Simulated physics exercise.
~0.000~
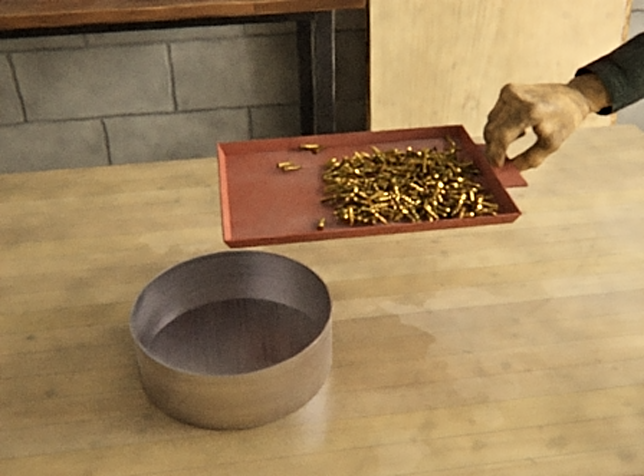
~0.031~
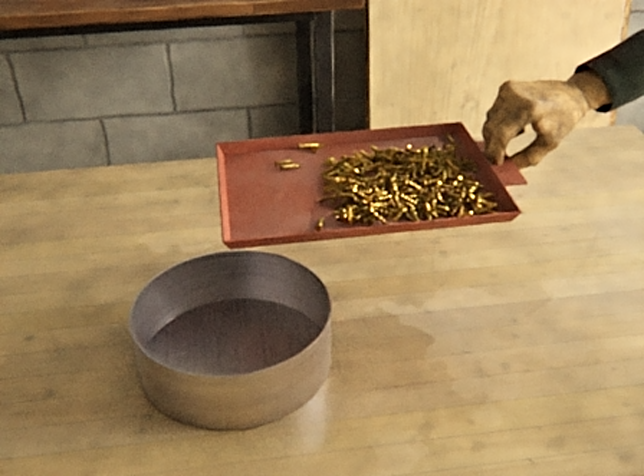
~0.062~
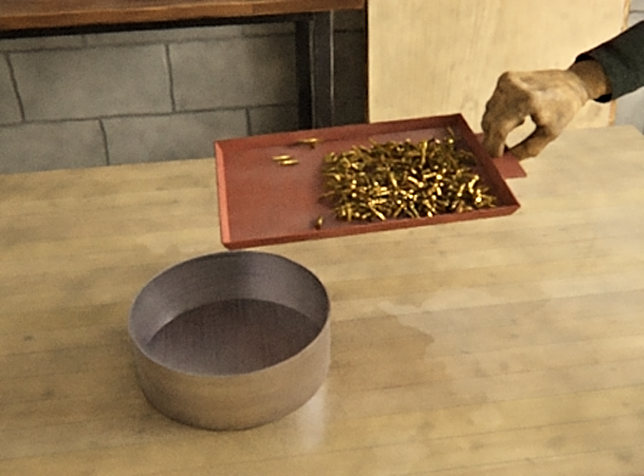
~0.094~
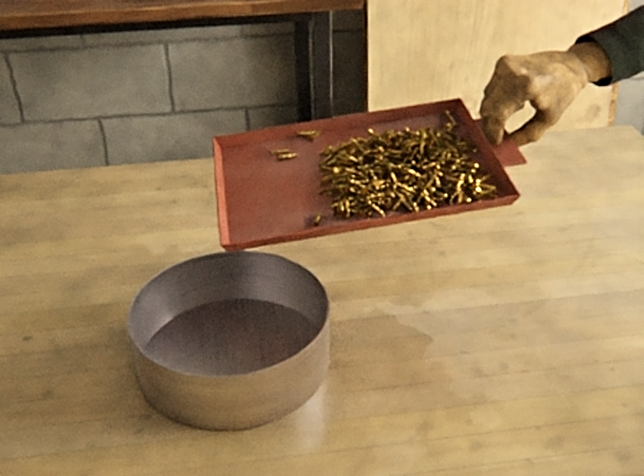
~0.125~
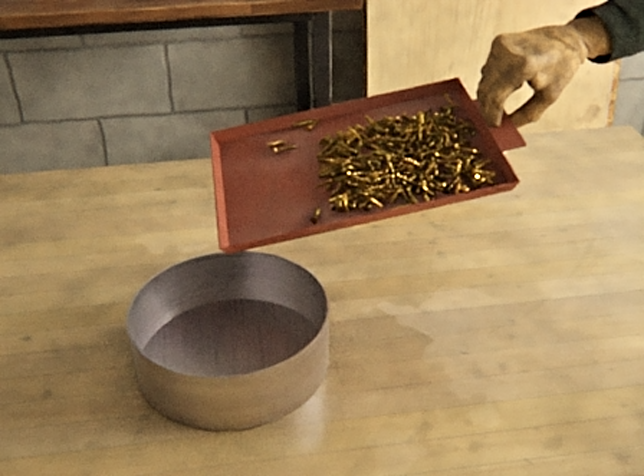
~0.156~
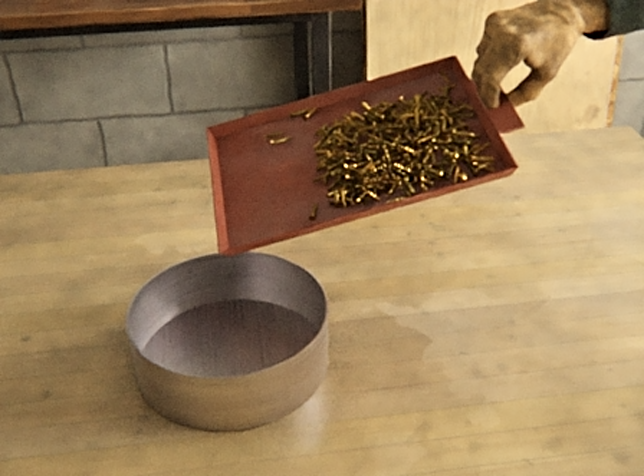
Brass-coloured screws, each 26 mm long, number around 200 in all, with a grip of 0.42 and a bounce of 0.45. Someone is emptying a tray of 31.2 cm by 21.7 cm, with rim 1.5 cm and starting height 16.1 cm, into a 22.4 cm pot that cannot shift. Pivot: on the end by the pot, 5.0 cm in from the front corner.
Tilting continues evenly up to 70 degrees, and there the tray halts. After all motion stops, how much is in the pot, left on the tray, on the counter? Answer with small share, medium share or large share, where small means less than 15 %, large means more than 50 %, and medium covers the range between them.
Pot - large share; tray - small share; counter - small share.
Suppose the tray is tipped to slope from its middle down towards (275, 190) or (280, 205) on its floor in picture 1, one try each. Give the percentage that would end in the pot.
Approximately 30 percent, then 80 percent.
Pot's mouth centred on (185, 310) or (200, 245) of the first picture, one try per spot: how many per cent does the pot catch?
Some 90 and 5 per cent.
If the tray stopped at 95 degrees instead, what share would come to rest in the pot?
Pot share: About 90 per cent.
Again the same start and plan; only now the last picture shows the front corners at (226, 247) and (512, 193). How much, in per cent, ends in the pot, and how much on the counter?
Pot 70 % / counter 30 %.
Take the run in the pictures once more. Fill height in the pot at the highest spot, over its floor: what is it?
Roughly 3.5 cm up.
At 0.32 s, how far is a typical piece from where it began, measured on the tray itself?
It has moved some 1 cm from its start.
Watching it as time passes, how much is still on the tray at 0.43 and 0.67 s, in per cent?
In turn: 100, 0.
Then, at 0.32 s, tilt 46 degrees; the tray holds 100 %, the pot 0 %.
After 0.43 s, tilt 64 degrees; the tray holds 100 %, the pot 0 %.
Then, at 0.67 s, tilt 70 degrees; the tray holds 0 %, the pot 95 %.
At rest (1.5 s), pot 95 %, tray 0 %, counter 5 %.
